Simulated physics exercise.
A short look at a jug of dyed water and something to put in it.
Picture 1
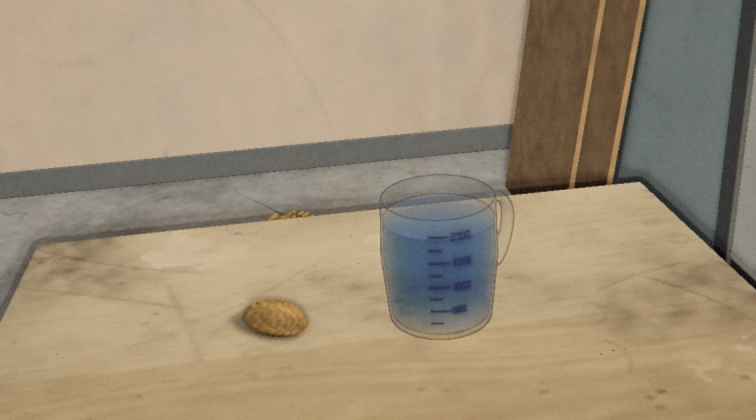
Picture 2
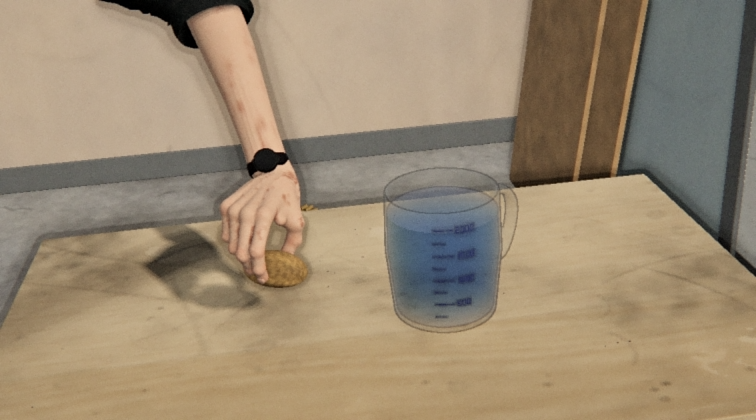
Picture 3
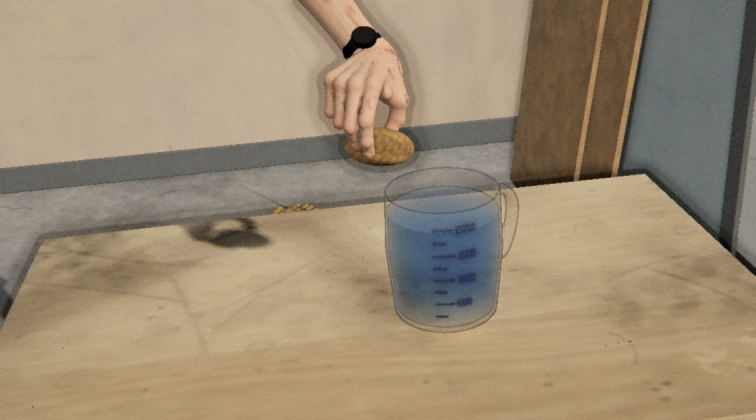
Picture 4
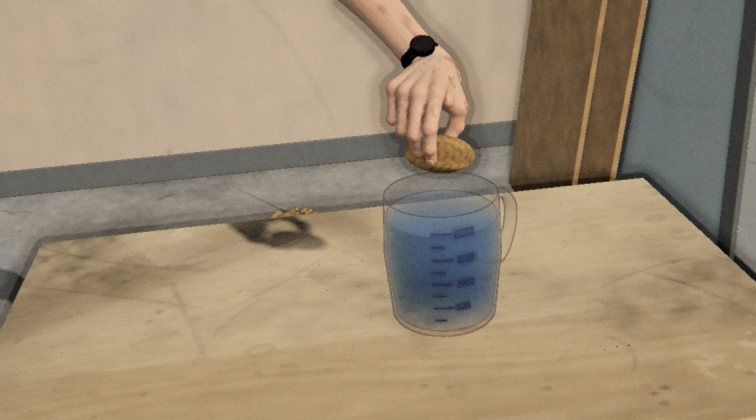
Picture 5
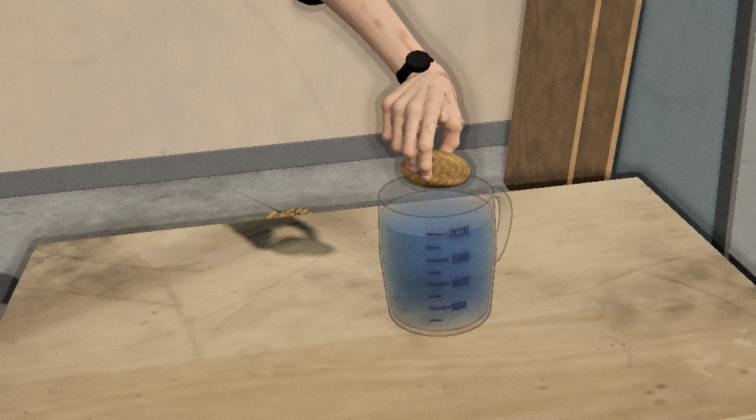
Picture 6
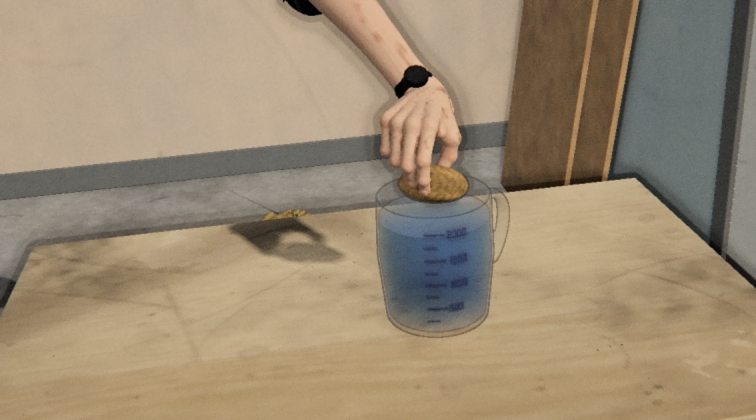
A hand picking up a potato from a wooden table, carrying it right and lowering it over a jug of blue water.
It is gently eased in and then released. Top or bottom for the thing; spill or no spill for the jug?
In the end it falls to the base, and the jug contains it all.
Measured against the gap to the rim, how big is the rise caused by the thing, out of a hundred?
By my reckoning, it comes to 30 percent.
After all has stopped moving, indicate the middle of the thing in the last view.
Its centre settles around (437, 290).
Next, the potato enters the dyed water; the jug is nearly full.
After that, the potato goes on down; the jug is nearly full.
Finally, the potato has sunk; the jug is nearly full; the top is dry.
